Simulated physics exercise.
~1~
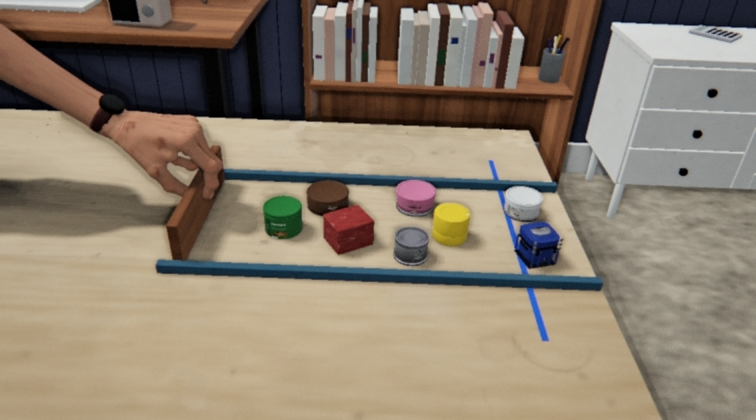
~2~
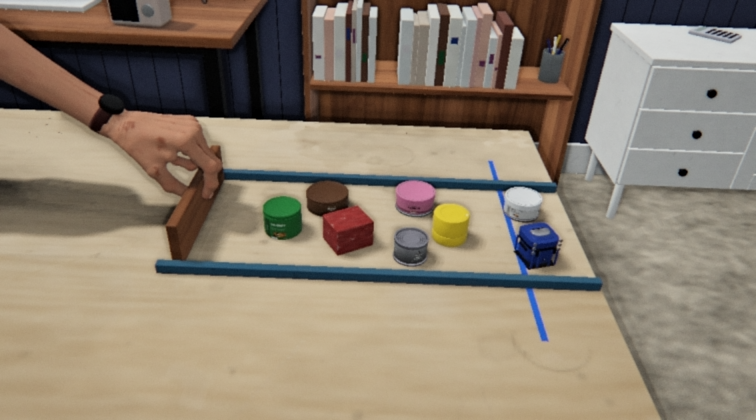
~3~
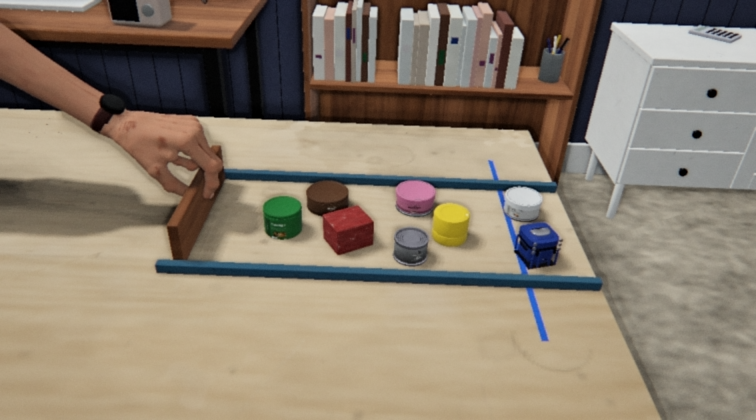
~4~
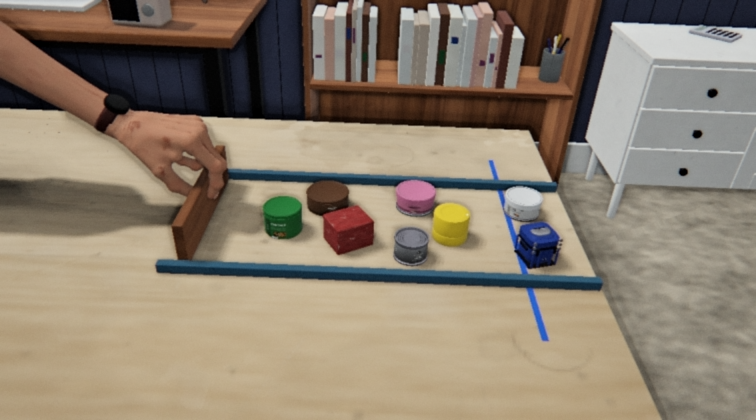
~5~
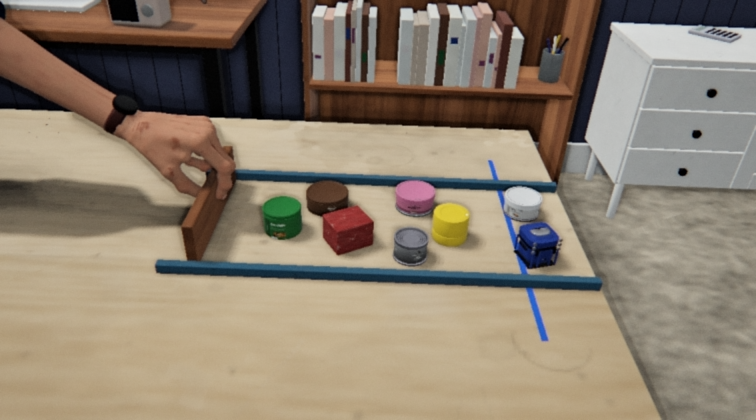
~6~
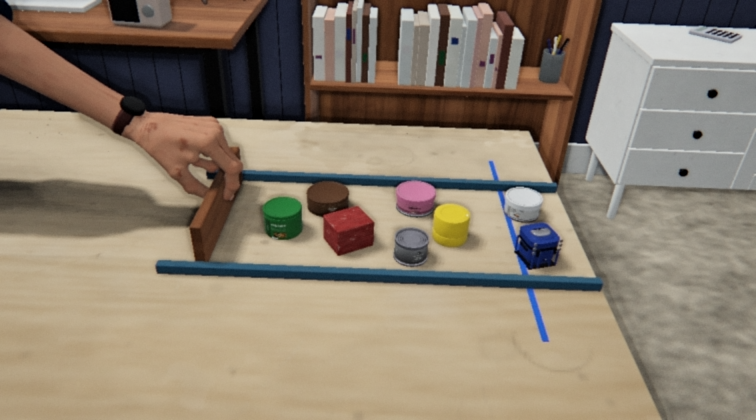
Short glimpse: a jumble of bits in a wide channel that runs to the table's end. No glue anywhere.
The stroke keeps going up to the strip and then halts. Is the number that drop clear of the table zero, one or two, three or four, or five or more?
The pieces that drop number fewer than three, yet some.
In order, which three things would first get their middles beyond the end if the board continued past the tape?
White tin, blue case, pink pot.
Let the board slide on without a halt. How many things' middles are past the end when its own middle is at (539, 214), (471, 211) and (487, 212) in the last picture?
Going through the three places, I get 5, 0 and 1.
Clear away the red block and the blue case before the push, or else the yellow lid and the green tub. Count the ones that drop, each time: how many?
First try 1, second try 1.
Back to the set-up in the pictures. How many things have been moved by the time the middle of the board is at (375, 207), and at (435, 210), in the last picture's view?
At the first place 5, at the second 7.
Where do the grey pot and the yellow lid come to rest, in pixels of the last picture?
Approximately (583, 258) for one, approximately (570, 232) for the other.
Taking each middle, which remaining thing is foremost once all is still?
Pink pot.
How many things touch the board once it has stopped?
3 end up touching it.
Soon after, none off yet; white tin at rest near (523, 205); blue case at rest near (538, 245); yellow lid at rest near (451, 226).
After that, none off yet; white tin at rest near (523, 205); blue case at rest near (538, 245); yellow lid displaced a little near (471, 228).
In the end, the number that fall off is one or two; gone, blue case and white tin.
